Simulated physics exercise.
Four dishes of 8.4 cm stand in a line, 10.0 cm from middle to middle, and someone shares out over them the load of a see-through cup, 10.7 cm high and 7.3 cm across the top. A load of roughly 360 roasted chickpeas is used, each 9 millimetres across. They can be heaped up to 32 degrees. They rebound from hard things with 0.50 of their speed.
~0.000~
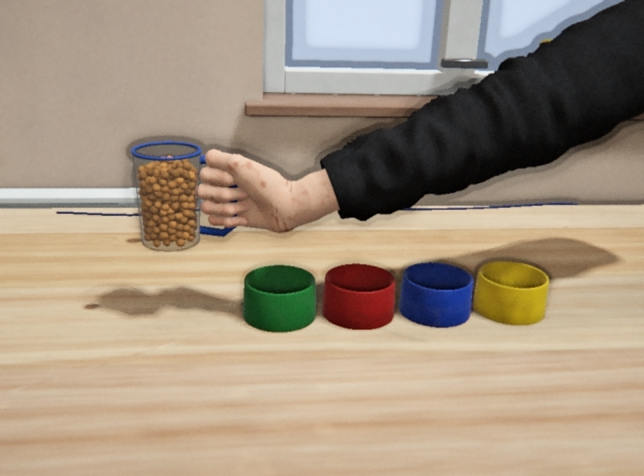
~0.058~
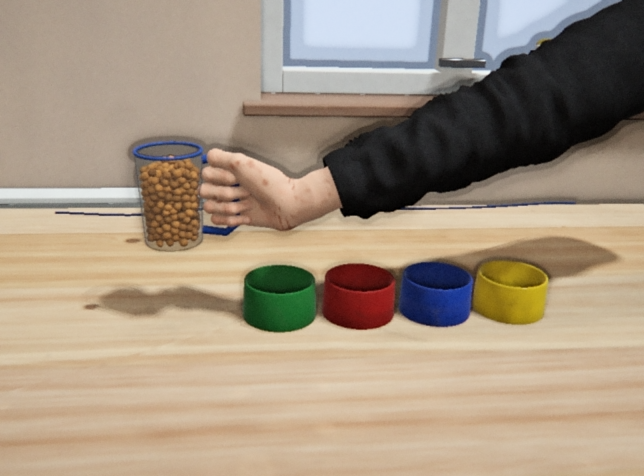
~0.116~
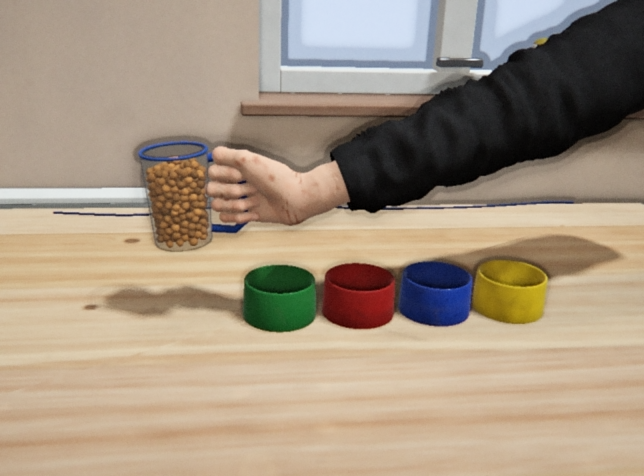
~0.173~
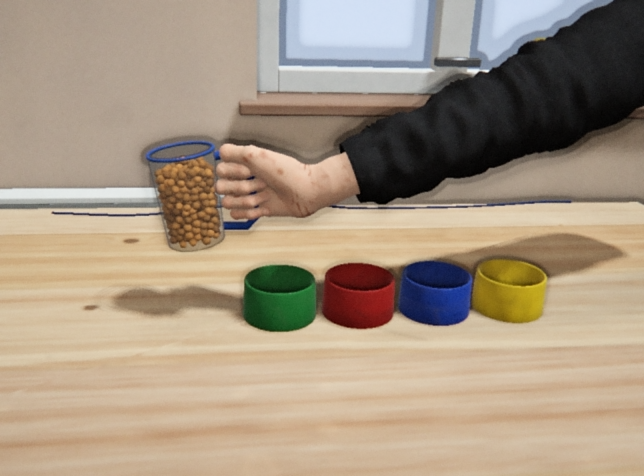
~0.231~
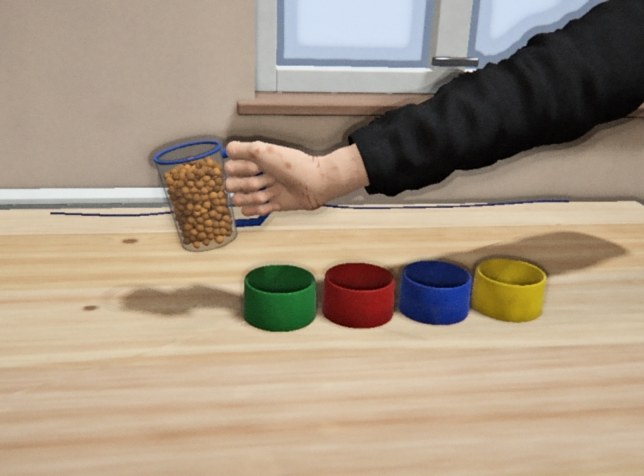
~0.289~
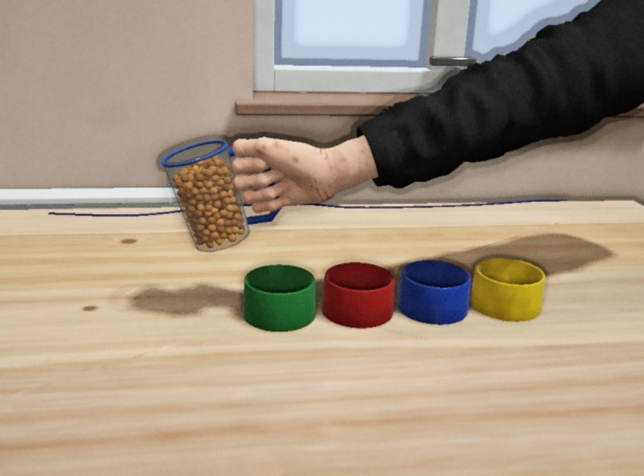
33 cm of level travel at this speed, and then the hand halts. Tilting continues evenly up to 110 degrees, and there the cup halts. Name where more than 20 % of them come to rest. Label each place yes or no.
Red: Yes. Blue: No. Green: No. Yellow: No. Counter: Yes.
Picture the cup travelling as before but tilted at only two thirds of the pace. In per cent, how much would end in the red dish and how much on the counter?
Red: 70, counter: 20.
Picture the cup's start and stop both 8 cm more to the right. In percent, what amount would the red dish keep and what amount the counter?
Red 0, counter 10.
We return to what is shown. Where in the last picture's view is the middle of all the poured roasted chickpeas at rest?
Once everything settles, the centre is around (370, 297).
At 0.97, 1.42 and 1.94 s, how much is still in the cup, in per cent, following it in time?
About 100, 100, 55.
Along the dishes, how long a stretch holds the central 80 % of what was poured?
It spans about 8 centimetres along the dishes.
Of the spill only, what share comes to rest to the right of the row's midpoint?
50 percent.
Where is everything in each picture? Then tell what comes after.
The first frame shows cup at (169, 197), tilt 0 degrees, lip at (133, 151), moved 0.0 cm; middle of the pieces at (167, 200); green dish at (280, 280); red dish at (360, 278); blue dish at (438, 277); yellow dish at (513, 275).
The second frame shows cup at (171, 197), tilt 1 degrees, lip at (135, 151), moved 0.3 cm; middle of the pieces at (169, 200).
The third frame shows cup at (179, 197), tilt 4 degrees, lip at (140, 153), moved 1.1 cm; middle of the pieces at (177, 200).
The fourth frame shows cup at (189, 197), tilt 8 degrees, lip at (147, 156), moved 2.2 cm; middle of the pieces at (187, 200).
The fifth frame shows cup at (199, 197), tilt 12 degrees, lip at (155, 159), moved 3.4 cm; middle of the pieces at (198, 200).
The sixth frame shows cup at (209, 197), tilt 16 degrees, lip at (163, 162), moved 4.5 cm; middle of the pieces at (208, 201); green dish at (280, 279); red dish at (359, 277); blue dish at (436, 274); yellow dish at (510, 272). The cup turns about 70 degrees a second and travels 20 cm a second.
Then, at 0.97 s, tilt 63 degrees; cup holds 100 %.
After 1.42 s, tilt 94 degrees; cup holds 100 %.
After 1.94 s, tilt 110 degrees; cup holds 55 %, red 35 %.
In the end, at 3.7 s, red 70 %, blue 0 %, green 0 %, yellow 0 %, counter 30 %.
